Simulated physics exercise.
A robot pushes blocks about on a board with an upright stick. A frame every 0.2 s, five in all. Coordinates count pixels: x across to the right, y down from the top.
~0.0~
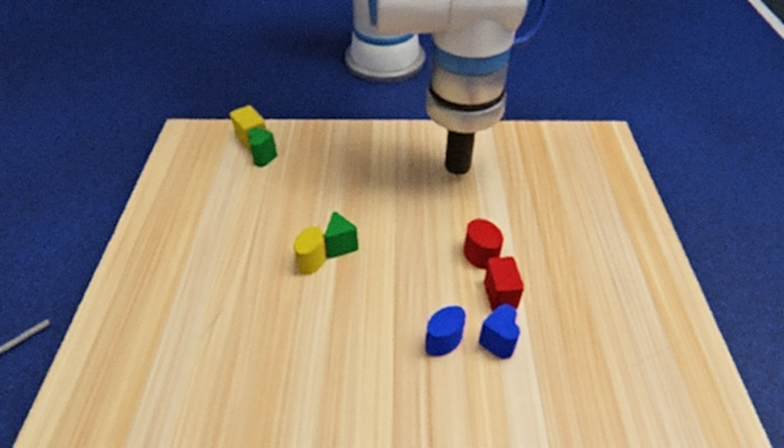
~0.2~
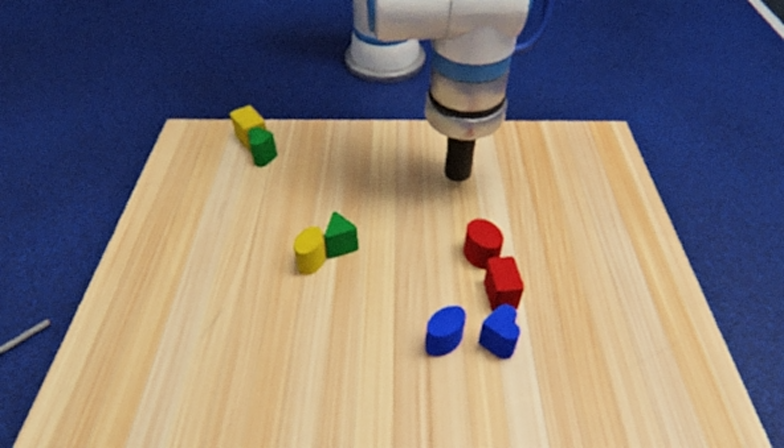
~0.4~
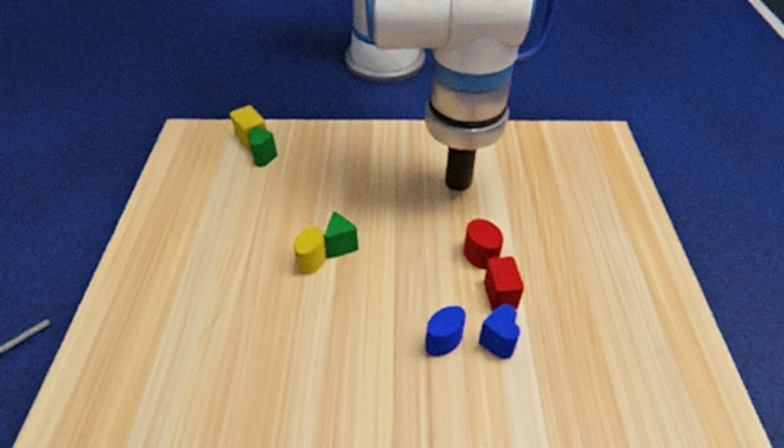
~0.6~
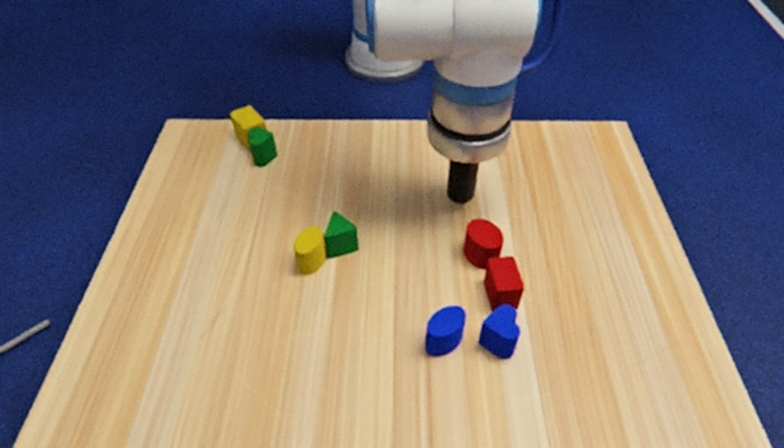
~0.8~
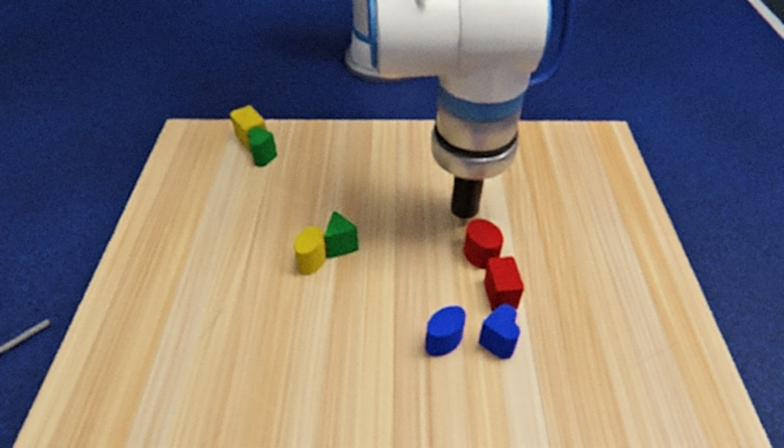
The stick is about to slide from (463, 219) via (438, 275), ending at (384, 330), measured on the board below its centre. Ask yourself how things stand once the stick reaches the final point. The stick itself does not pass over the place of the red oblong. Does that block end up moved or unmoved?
At the end of the path, it will still be in place.
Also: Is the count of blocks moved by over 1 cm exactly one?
Yes, it checks out.
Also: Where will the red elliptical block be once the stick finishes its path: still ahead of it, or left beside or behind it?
The stick moves past it.
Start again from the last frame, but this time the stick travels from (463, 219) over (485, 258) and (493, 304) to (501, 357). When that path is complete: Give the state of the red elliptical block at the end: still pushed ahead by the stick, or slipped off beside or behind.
It lies beside or behind the stick.
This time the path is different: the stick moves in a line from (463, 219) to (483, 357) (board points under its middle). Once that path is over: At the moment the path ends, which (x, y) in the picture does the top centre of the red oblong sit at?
The middle of the upper face of the red oblong will lie at about (538, 298) in the picture.
On the path given first. One third of the way, stick (450, 246); red elliptical block (487, 245), turned 55° anticlockwise.
Two thirds of the way, stick (423, 285); red elliptical block (486, 246), turned 60° anticlockwise.
At the end, stick (384, 320); red elliptical block (486, 246), turned 60° anticlockwise; red oblong still.
